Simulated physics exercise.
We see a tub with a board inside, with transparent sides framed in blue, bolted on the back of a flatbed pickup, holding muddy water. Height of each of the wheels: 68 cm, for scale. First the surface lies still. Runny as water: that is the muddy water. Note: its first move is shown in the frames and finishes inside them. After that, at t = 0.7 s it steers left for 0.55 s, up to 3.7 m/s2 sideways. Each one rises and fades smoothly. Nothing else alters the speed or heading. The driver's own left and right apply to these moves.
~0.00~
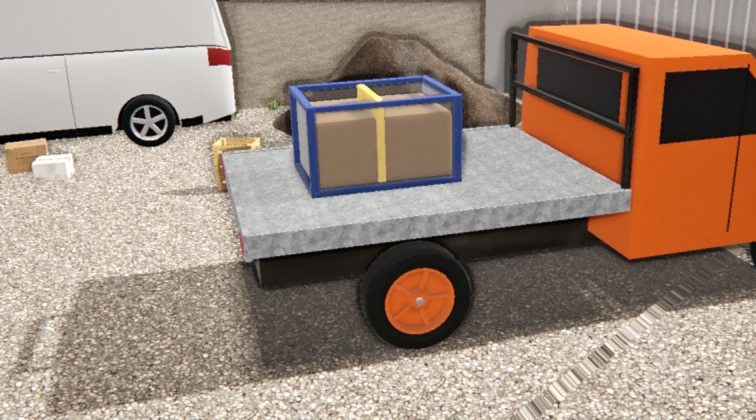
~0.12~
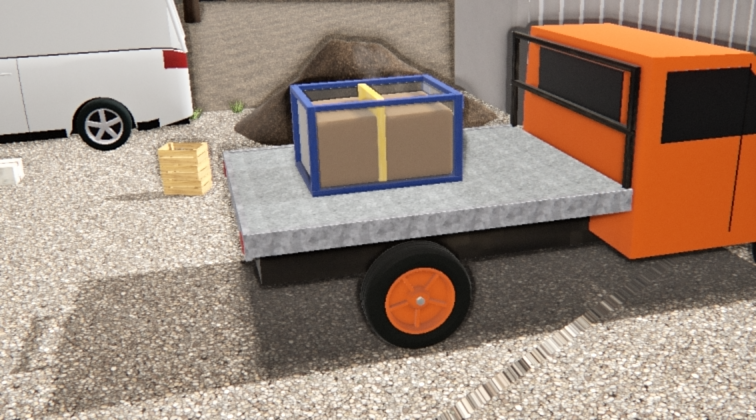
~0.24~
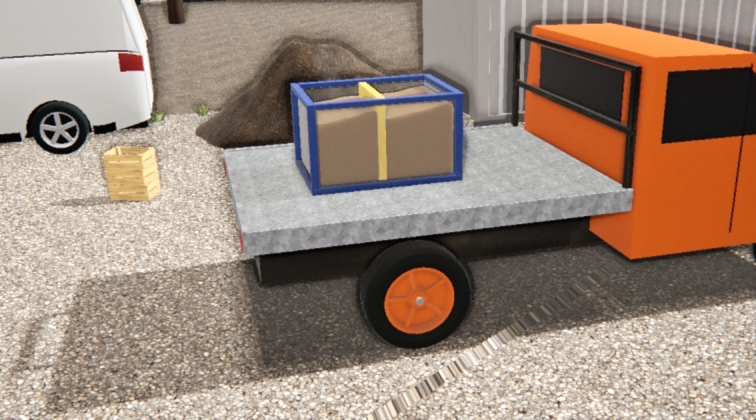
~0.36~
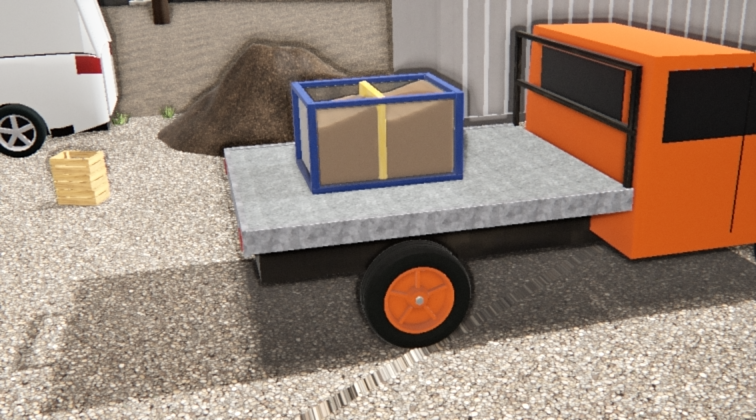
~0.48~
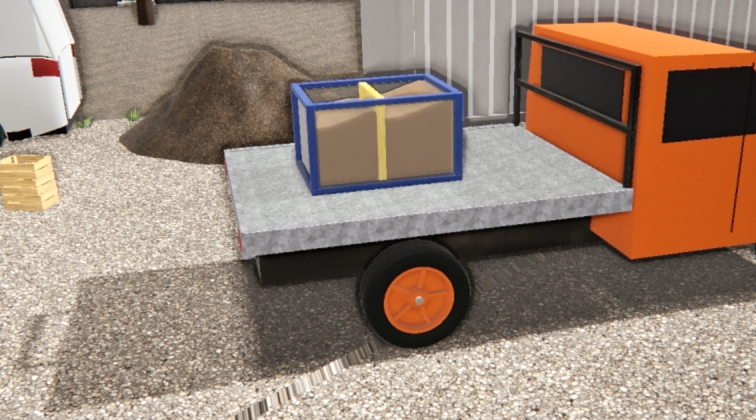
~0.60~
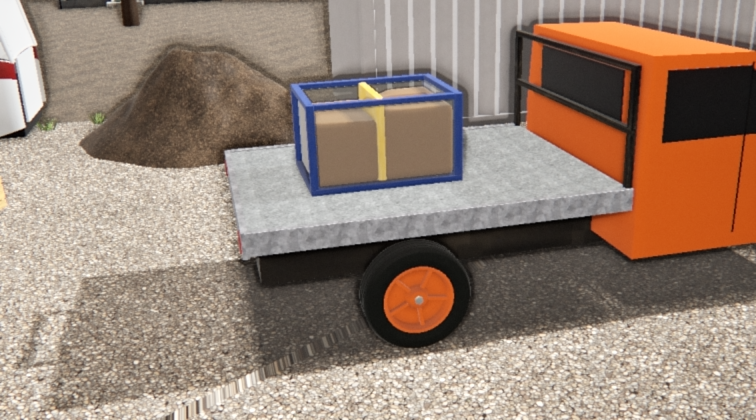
An orange truck with a grey flatbed drives rightward across a pale gravel yard, seen from its side and slightly above by a camera keeping pace. On the bed sits a clear-sided, blue-framed tub of brown muddy water with a yellow-edged board inside, while a white van, wooden crate and dirt mound slide left behind. The water starts flat, tilts modestly up towards the right, then nearly levels again.
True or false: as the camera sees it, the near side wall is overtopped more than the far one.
True.
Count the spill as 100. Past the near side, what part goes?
Close to 80% of it goes that way.
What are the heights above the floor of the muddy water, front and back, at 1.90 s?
Close to 36 cm in front, close to 44 cm behind.
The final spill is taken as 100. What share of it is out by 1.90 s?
80 %.
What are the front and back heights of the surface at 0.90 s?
The front stands at 42 cm and the back at 42 cm.
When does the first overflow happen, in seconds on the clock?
About 1.3 s.
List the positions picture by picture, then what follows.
Level at the front (437, 110); level at the back (324, 120); still flat; the front is on the right, levels are read along the near wall; a wheel hub at (422, 305), in the first frame.
Level at the front (438, 109); level at the back (325, 119); still flat, in the second frame.
Level at the front (439, 105); level at the back (325, 120); rising 4° towards the right end, in the third frame.
Level at the front (439, 100); level at the back (325, 122); rising 9° towards the right end, in the fourth frame.
Level at the front (438, 102); level at the back (324, 122); rising 8° towards the right end, in the fifth frame.
Level at the front (438, 108); level at the back (324, 118); rising 2° towards the near side; a wheel hub at (421, 303), in the sixth frame.
Then, 0.90 s in, front 42 cm, middle 48 cm, back 42 cm above the floor; no loss so far.
Then, 1.40 s in, front 44 cm, middle 41 cm, back 44 cm above the floor; the loss stands at 2 per cent, over the near side.
Then, 1.90 s in, front 36 cm, middle 38 cm, back 43 cm above the floor; the loss stands at 4 per cent, over the near side, a little elsewhere.
Then, 4.24 s in, the loss stands at 6 per cent, over the near side, a little elsewhere; the far side has passed 0 per cent and the near side 5.
